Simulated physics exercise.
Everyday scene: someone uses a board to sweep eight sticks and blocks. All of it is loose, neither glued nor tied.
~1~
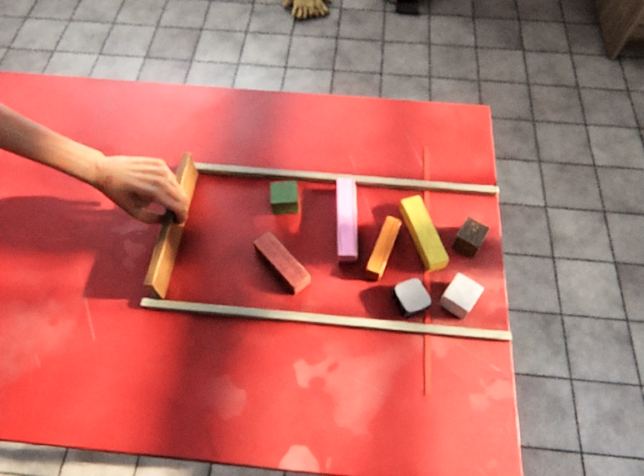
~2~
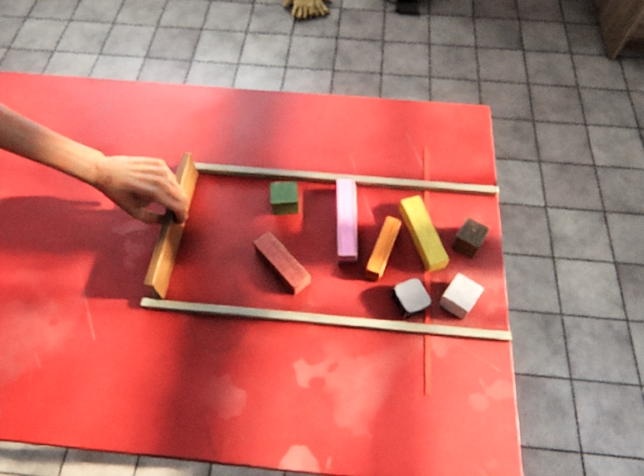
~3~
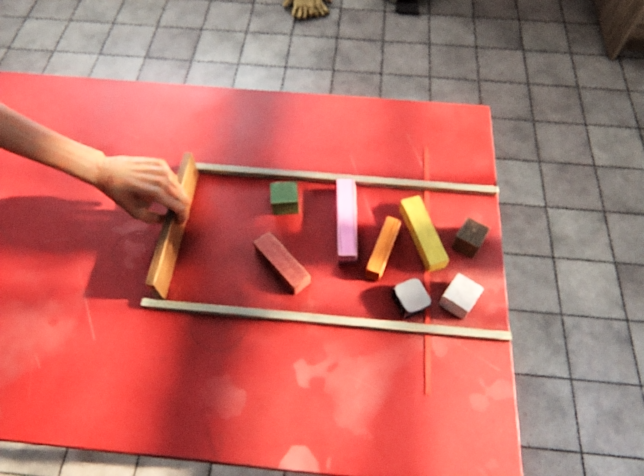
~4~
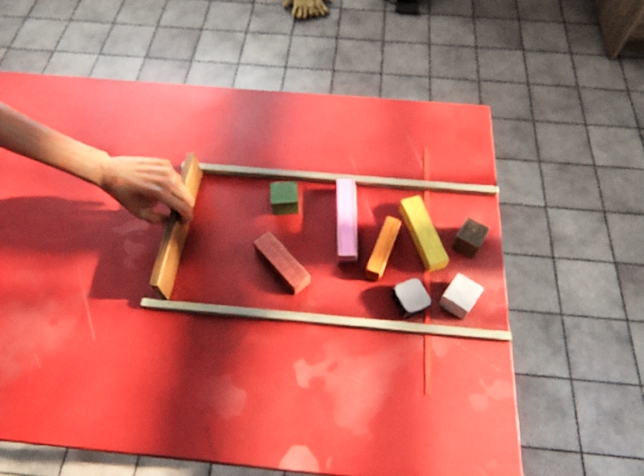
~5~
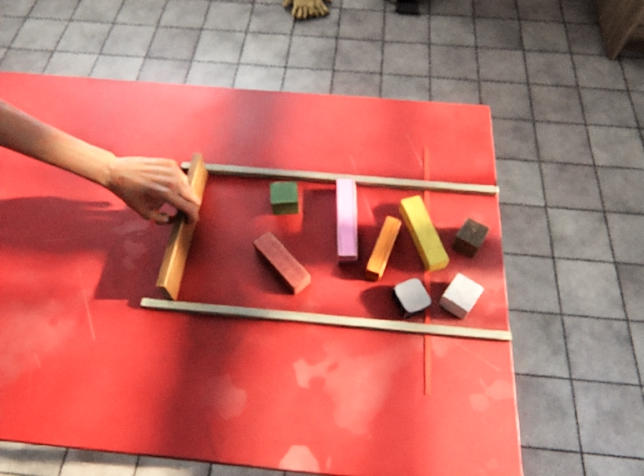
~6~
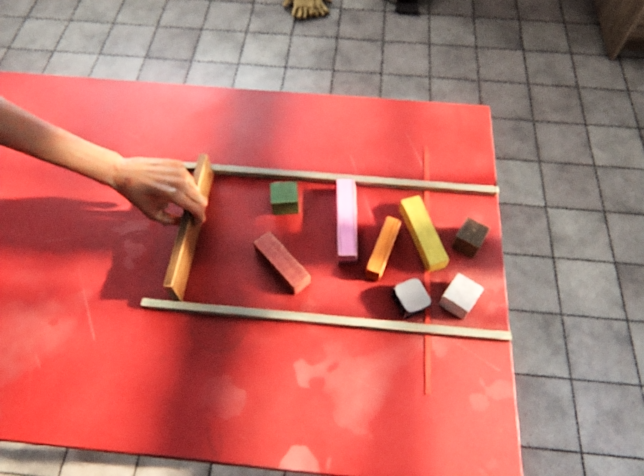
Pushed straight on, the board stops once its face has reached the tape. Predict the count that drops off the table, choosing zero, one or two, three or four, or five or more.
The count that drops off is one or two.
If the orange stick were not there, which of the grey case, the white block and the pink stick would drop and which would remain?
So the grey case keeps its place, the white block keeps its place and the pink stick keeps its place.
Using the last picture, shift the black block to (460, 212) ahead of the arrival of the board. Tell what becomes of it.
It topples off.
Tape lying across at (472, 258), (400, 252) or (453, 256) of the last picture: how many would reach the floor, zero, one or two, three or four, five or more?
Taken in the order given: At least five, none at all, three or four.
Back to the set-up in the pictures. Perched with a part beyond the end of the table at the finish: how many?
Things overhanging at the end: 2.
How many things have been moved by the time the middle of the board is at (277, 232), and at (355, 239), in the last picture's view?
First 2, after that 5.
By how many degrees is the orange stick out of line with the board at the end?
Angle: Around 10°.
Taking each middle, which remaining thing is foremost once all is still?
It would be the yellow bar.
Soon after, none off yet; black block at rest near (471, 237); white block at rest near (461, 296); yellow bar at rest near (423, 233).
At rest, the number that fall off is one or two; fallen, black block.
